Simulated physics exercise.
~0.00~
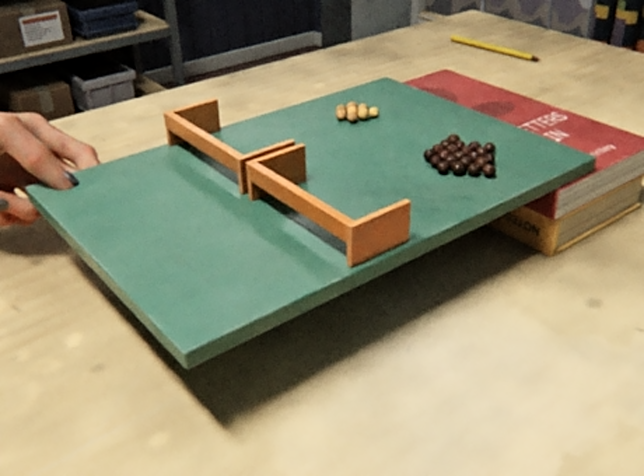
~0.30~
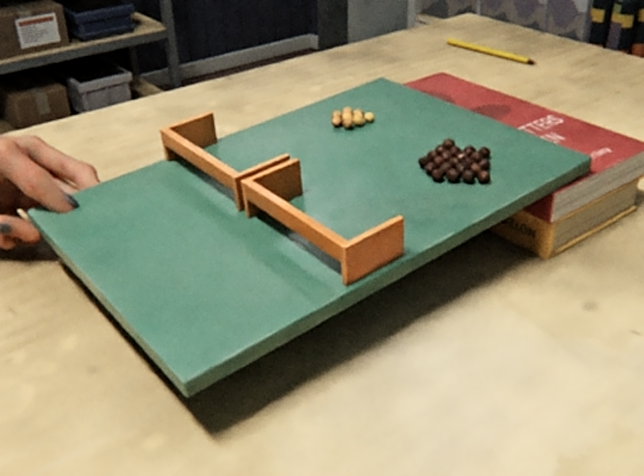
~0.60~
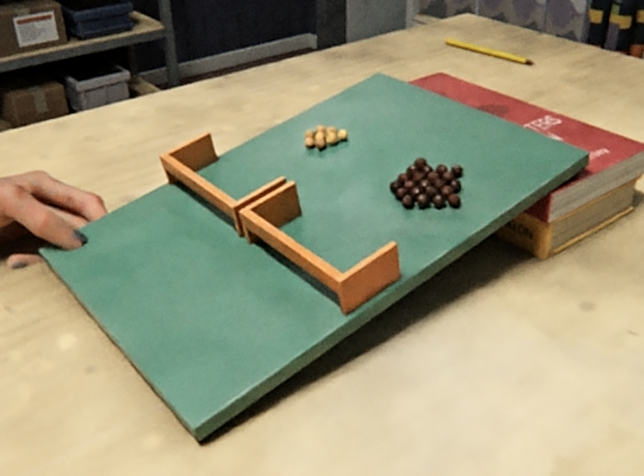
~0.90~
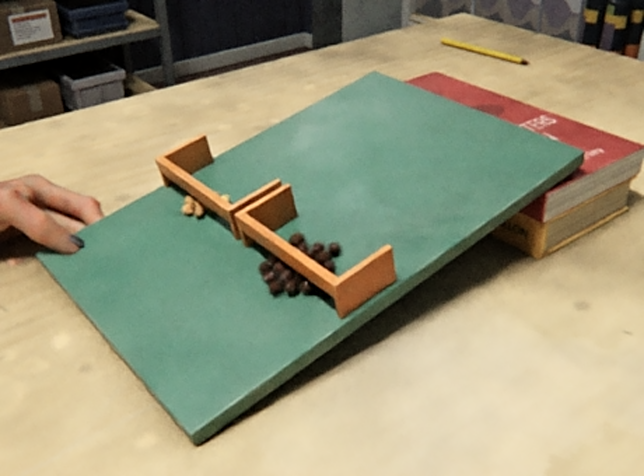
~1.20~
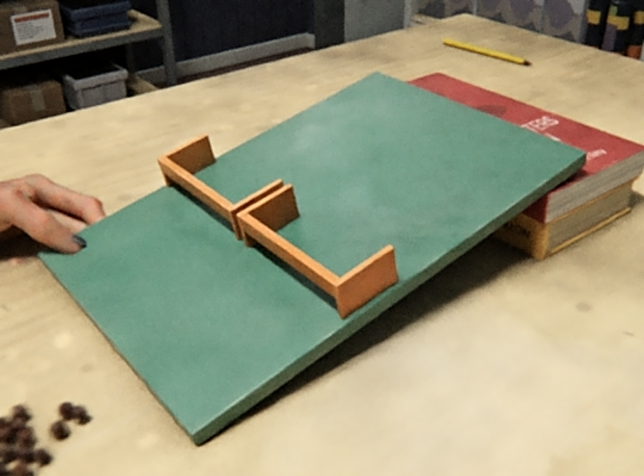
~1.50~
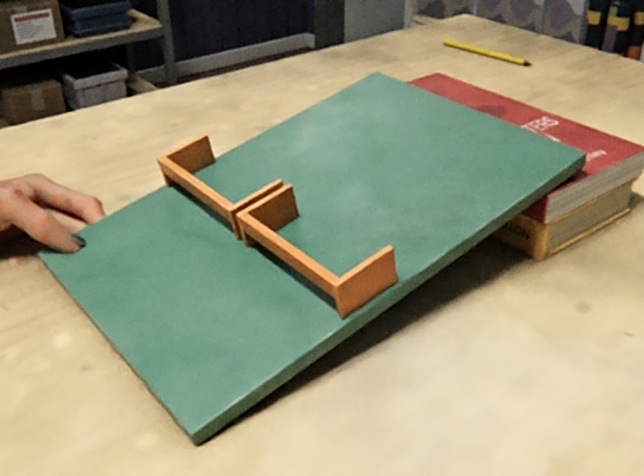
The clip opens on a green board propped on books on a table, with a hand at its left end and two heaps of small round things, one dark brown and one pale tan, lying beyond two orange bars. The left end is lowered until it meets the tabletop, so the board slopes down toward the viewer's left. Both heaps start sliding down the slope and reach the bars. They pass beneath them, and some dark pieces appear on the table at the lower left. Finally, the board rests tilted and empty except for the bars, the hand still beside it.
